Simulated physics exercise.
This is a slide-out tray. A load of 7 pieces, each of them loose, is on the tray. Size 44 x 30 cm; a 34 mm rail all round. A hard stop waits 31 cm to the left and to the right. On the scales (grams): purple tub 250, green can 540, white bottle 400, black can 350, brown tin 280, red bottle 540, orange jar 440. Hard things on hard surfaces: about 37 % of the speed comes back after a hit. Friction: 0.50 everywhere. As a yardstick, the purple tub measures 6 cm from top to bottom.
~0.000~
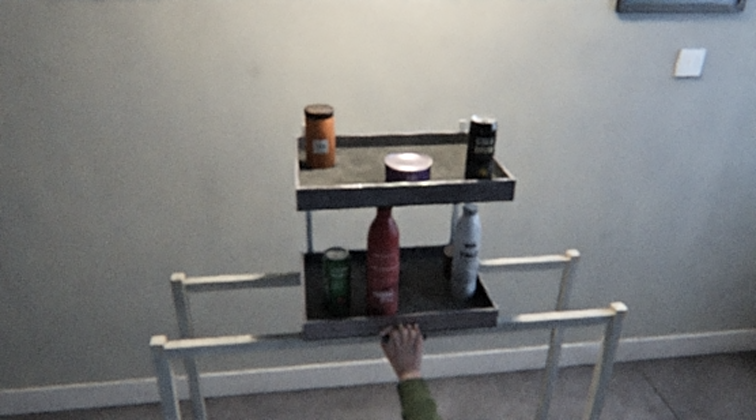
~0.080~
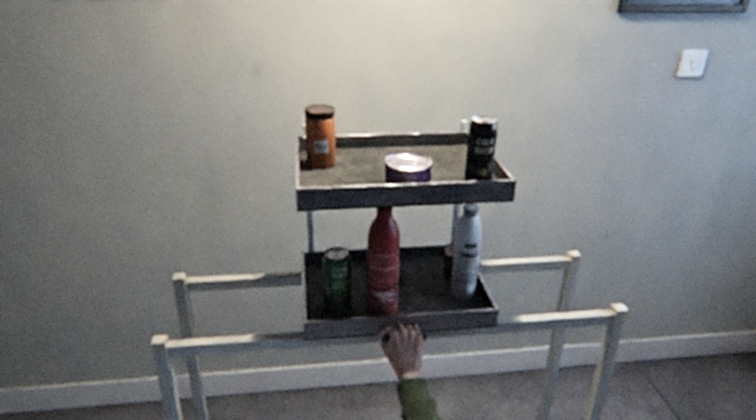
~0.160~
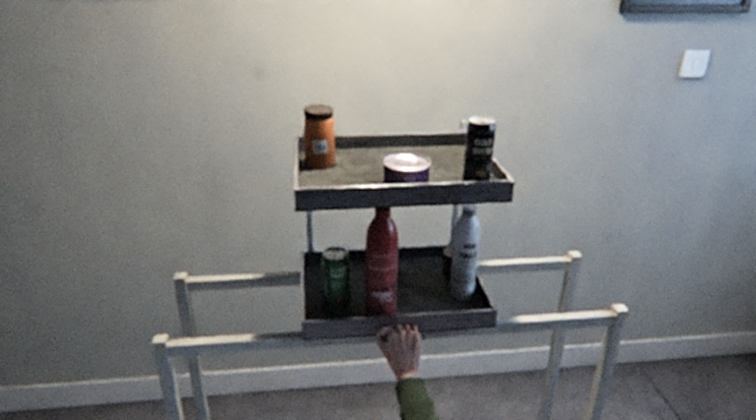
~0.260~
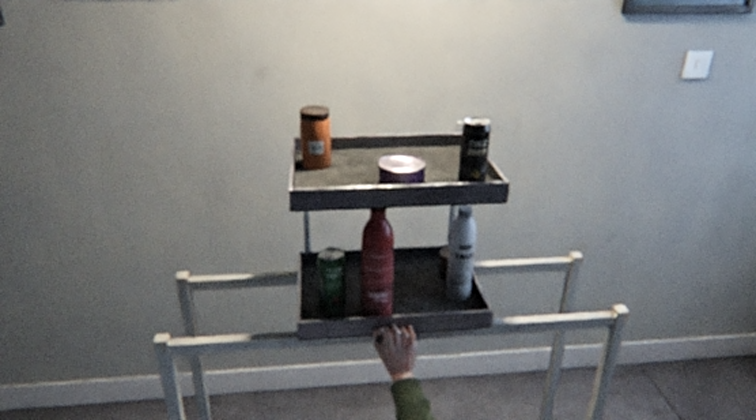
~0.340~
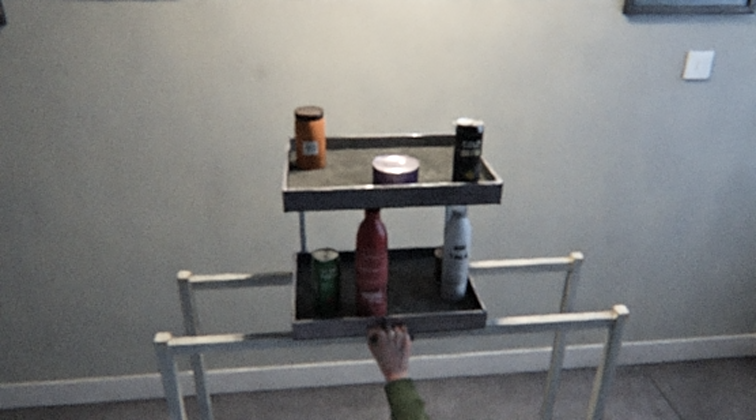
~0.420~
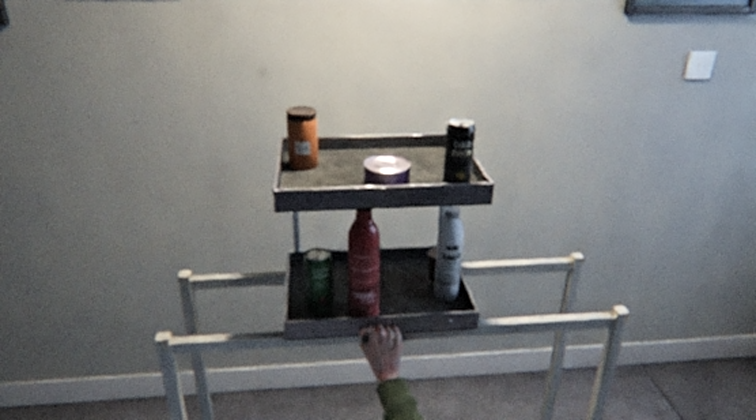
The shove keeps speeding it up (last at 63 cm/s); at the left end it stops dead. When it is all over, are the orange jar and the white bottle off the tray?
The orange jar remains aboard; the white bottle remains aboard.
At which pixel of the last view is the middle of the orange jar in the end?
At about (179, 141).
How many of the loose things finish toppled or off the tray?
In all, 4.
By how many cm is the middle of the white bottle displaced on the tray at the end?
About 19 cm.
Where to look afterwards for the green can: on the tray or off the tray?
The green can finishes off the tray.
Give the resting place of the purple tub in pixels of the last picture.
Near (246, 180).
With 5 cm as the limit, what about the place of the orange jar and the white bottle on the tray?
The orange jar stays put; the white bottle ends elsewhere.
By 1.32 s, tray has slid 31 cm left; white bottle tilted 64° near (285, 276); black can tilted 56°; red bottle tilted 36°.
By 2.12 s, tray has slid 31 cm left; green can now off the tray; white bottle on its side near (277, 282); red bottle on its side.
When it is over (3.6 s), off the tray, green can; lying over on the tray, white bottle, black can and red bottle; the other 3 within 5 cm of the start. In the last view, orange jar near (179, 141), white bottle near (277, 283).
